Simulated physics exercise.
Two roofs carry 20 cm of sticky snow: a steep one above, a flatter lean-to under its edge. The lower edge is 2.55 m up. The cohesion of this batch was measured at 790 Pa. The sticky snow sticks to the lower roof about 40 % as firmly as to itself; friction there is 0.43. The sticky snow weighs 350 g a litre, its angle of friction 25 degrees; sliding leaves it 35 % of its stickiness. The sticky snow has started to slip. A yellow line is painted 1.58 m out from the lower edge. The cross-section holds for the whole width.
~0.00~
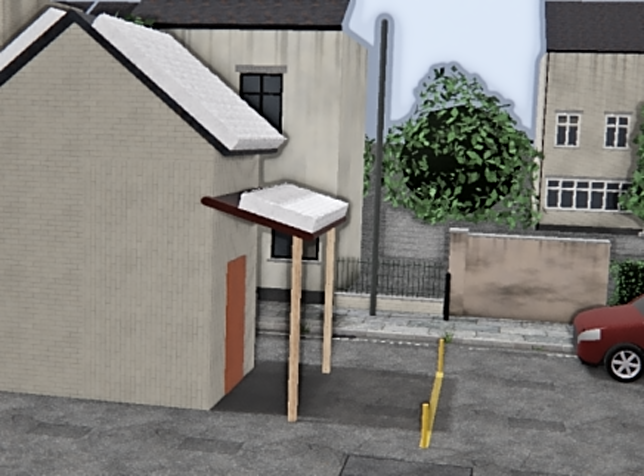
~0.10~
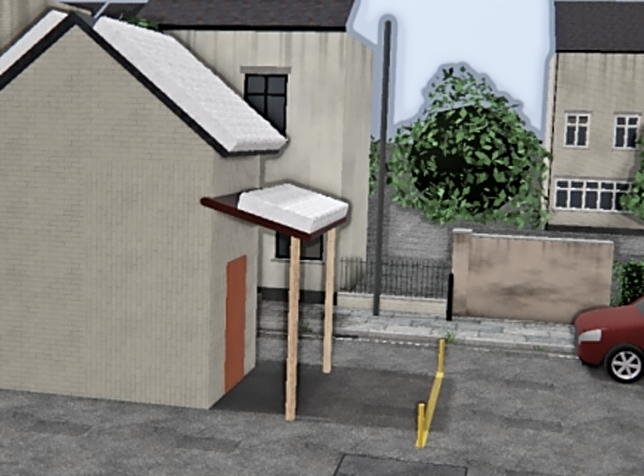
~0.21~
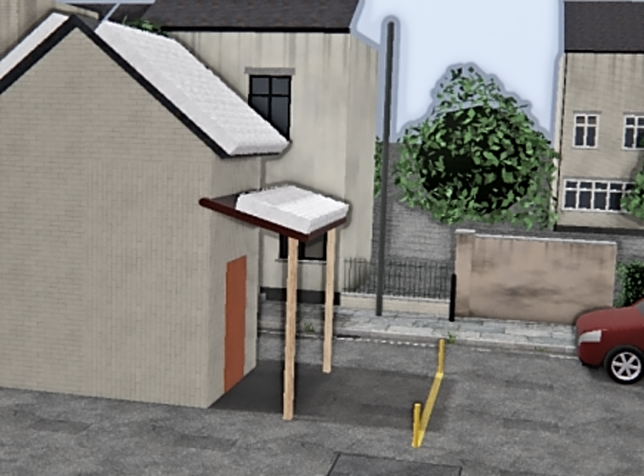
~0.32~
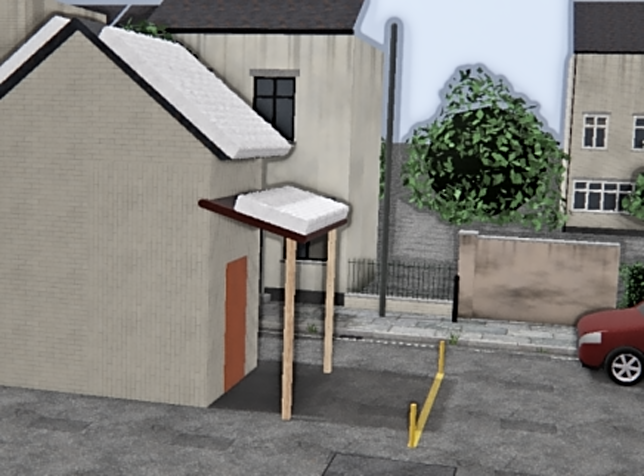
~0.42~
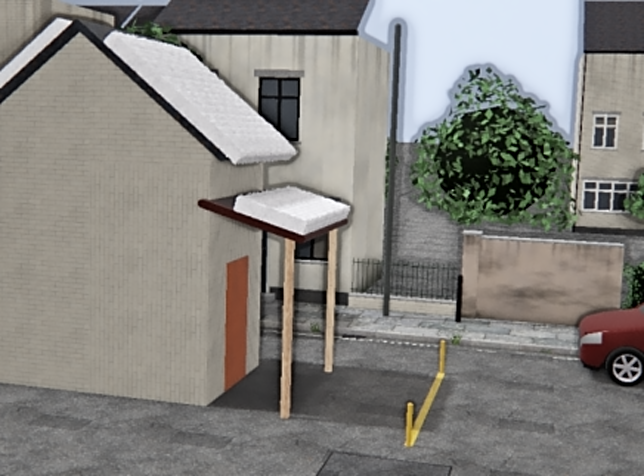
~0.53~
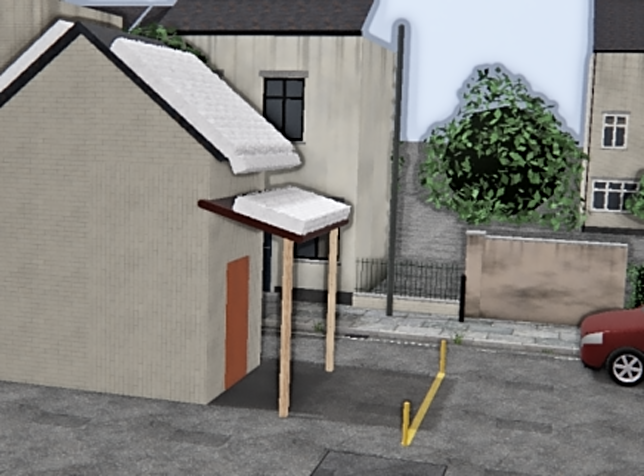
Thick snow on the steep roof of a plain building slid slowly down toward the right, its lower end edging out past the eave above a snow-covered lean-to, while the view shifted slightly.
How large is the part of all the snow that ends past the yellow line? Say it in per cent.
Close to 5 per cent.
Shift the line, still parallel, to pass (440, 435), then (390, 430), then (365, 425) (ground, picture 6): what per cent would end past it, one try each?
In that order: 1 %, 12 %, 20 %.
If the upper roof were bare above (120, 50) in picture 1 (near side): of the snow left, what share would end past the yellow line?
Then about 1 %.
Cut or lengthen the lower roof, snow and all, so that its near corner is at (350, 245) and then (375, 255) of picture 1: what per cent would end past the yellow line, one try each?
In that order: 2 %, 0 %.
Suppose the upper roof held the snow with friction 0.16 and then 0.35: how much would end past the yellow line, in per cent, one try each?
In that order: 30 %, 14 %.
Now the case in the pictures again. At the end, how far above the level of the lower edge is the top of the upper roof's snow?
About 0.7 m.
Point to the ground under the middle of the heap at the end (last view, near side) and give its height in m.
Near (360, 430), some 0.3 m high.
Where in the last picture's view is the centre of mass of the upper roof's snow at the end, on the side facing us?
At about (324, 322).
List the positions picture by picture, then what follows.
Front end of the sticky snow at (233, 144), in the first frame.
Front end of the sticky snow at (232, 146), its middle shifted 10 mm, in the second frame.
Front end of the sticky snow at (232, 149), its middle shifted 3.9 cm, 1 % of it past the upper edge, in one piece, in the third frame.
Front end of the sticky snow at (234, 141), its middle shifted 9.1 cm, 4 % of it past the upper edge, in one piece, in the fourth frame.
Front end of the sticky snow at (237, 153), its middle shifted 17 cm, 7 % of it past the upper edge, in one piece, in the fifth frame.
Front end of the sticky snow at (242, 157), its middle shifted 27 cm, 11 % of it past the upper edge, cracking, in the sixth frame.
By 1.07 s, none is below the lower edge and 0 % is past the line.
By 1.71 s, none is below the lower edge and 0 % is past the line.
By 2.36 s, 42 % is below the lower edge and 0 % is past the line.
By 3.00 s, 50 % is below the lower edge and 5 % is past the line.
By 3.70 s, at the end, 50 % is below the lower edge and 5 % is past the line.
